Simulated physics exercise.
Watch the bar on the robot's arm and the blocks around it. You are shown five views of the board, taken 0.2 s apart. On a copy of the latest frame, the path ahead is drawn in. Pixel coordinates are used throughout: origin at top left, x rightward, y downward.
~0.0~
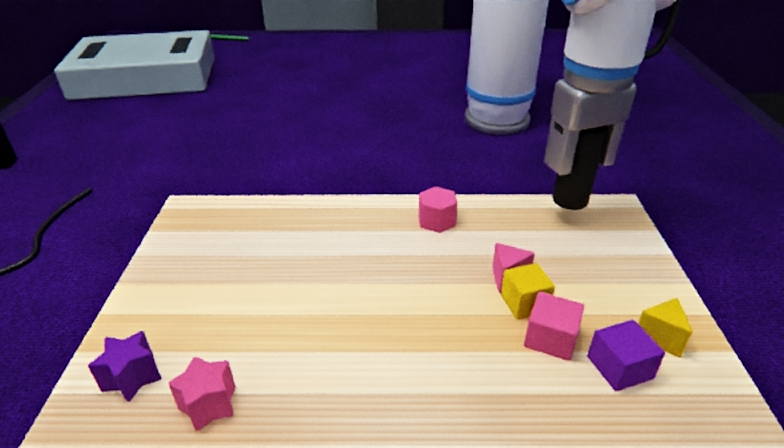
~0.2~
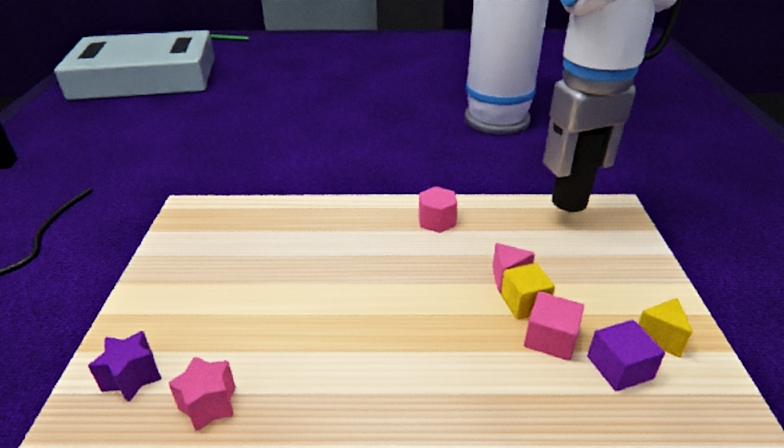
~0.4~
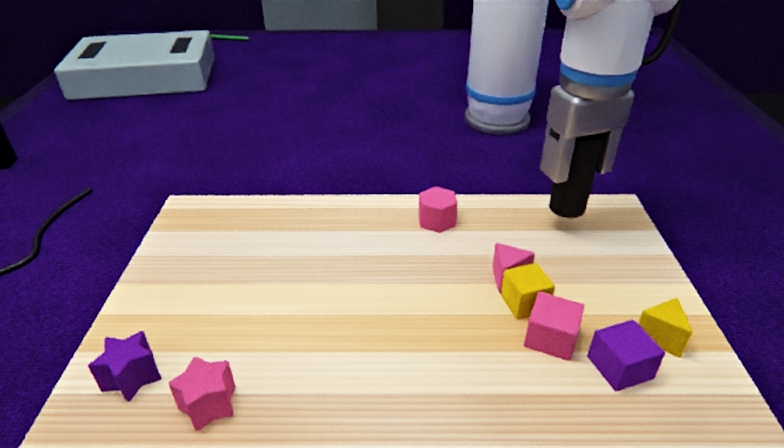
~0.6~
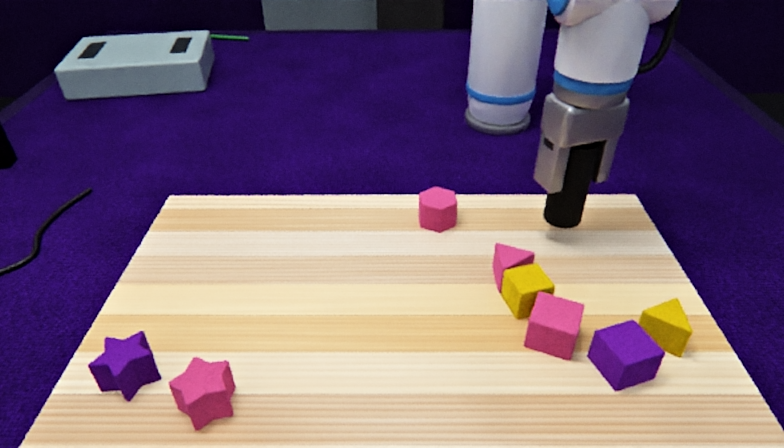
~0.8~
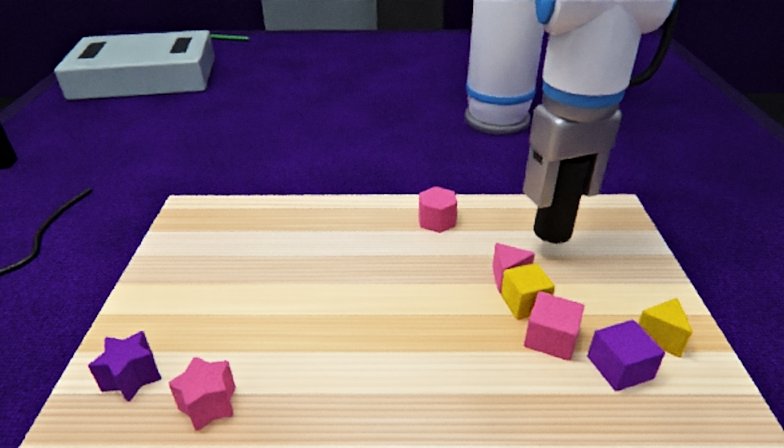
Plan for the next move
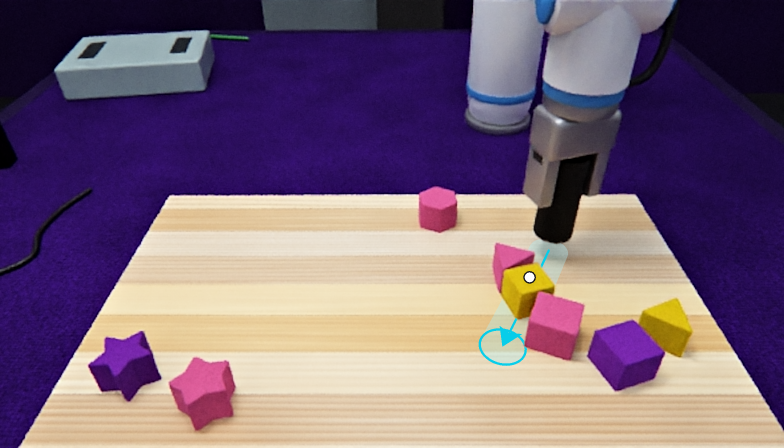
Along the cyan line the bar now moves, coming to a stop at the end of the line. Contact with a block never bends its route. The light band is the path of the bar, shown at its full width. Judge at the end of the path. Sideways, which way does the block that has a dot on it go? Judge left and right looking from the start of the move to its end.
Displaced right.
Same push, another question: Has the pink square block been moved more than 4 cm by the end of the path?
No
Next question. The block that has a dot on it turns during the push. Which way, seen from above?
Rotates clockwise.
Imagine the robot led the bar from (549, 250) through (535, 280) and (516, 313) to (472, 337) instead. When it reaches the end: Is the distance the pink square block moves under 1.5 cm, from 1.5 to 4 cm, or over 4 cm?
The distance will be 1.5 to 4 cm.
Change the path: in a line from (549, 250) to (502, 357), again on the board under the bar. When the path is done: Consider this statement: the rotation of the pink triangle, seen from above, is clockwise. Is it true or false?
The claim holds.
Path on the board, from (549, 250) directly to (503, 346); the dot is on the yellow square block.
What follows on the original path. One third of the way, bar at (539, 260); pink triangle at (506, 258), turned 35° clockwise; yellow square block at (527, 281).
Two thirds of the way, bar at (524, 292); pink triangle at (495, 267), turned 95° clockwise; yellow square block at (498, 310), turned 30° clockwise; pink square block at (554, 329), turned 65° anticlockwise.
At the end, bar at (506, 327); pink triangle at (495, 267), turned 95° clockwise; yellow square block at (470, 336), turned 85° clockwise; pink square block at (556, 335), turned 80° anticlockwise; purple square block in place.
